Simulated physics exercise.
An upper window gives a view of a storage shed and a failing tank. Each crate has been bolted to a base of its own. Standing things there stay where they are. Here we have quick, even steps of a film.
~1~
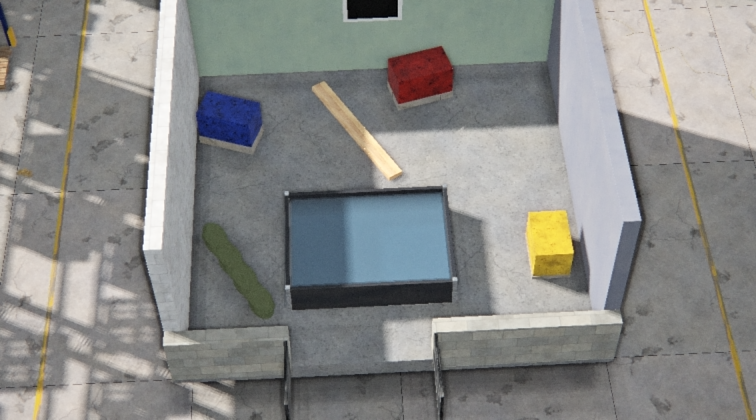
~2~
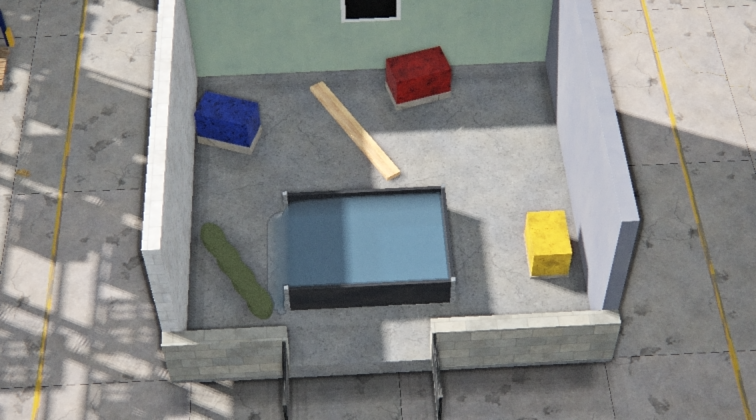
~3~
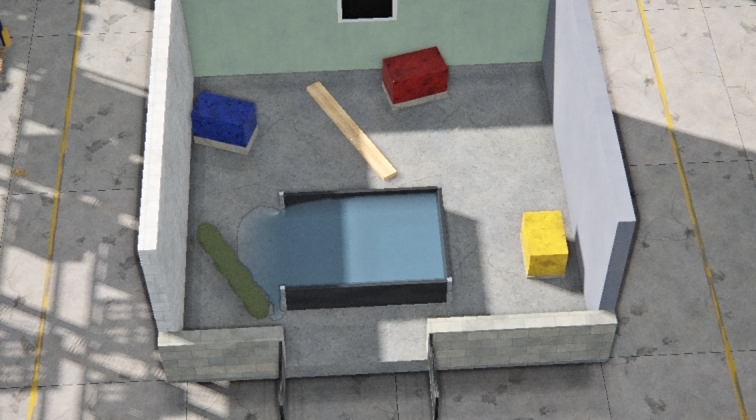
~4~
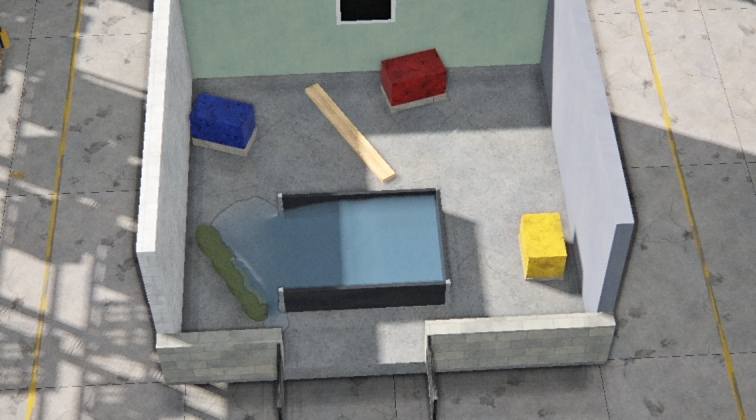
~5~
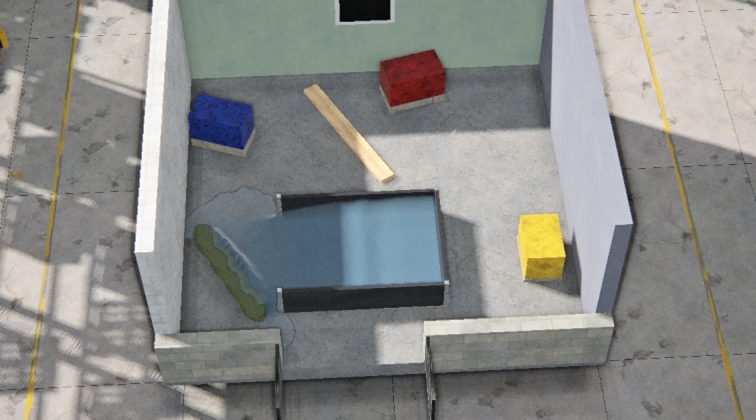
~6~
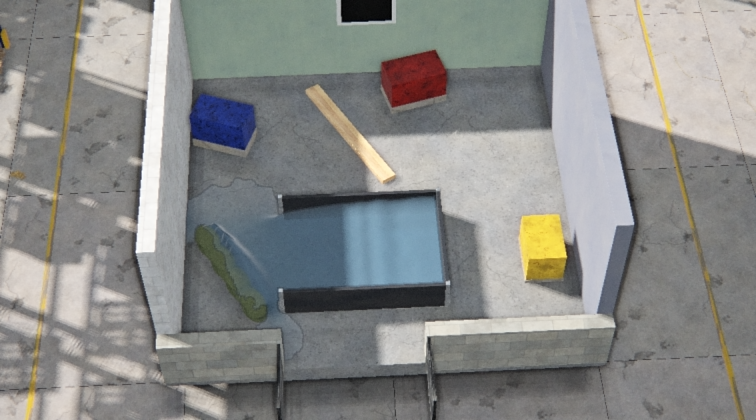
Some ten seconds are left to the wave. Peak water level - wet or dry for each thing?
In the end the red crate doesn't get caught by the water; the yellow crate doesn't get caught by the water; the blue crate gets caught by the water.
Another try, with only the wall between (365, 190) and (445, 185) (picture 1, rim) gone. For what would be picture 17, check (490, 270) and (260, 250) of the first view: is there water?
Note, points in order: Unreached; unreached.
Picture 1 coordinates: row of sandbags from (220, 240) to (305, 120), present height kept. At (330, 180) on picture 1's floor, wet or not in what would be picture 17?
There: Wet.
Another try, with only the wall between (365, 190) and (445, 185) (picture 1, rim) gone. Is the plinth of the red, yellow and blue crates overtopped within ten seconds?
Result: Red is swamped; yellow is swamped; blue is swamped.
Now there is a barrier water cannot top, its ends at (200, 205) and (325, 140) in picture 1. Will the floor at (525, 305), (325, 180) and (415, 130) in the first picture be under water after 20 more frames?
As listed: Dry, wet, covered.
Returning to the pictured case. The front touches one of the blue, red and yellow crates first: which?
I'd go with the blue one.
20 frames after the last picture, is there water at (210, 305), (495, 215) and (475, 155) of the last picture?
First spot swamped, second spot clear, third spot clear.
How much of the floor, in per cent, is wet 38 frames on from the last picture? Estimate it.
My guess is around 70 in a hundred.
A moment on, water covers 15 % of the floor; the red crate not reached, the yellow crate not reached, the blue crate water round its plinth.
Next, water covers 25 % of the floor; the red crate not reached, the yellow crate not reached, the blue crate water round its plinth.
Then, water covers 40 % of the floor; the red crate not reached, the yellow crate not reached, the blue crate water round its plinth.
Later, water covers 70 % of the floor; the red crate water round its plinth, the yellow crate water round its plinth, the blue crate water round its plinth.
In the end, water covers 90 % of the floor; the red crate stayed above the water, the yellow crate stayed above the water, the blue crate was topped.
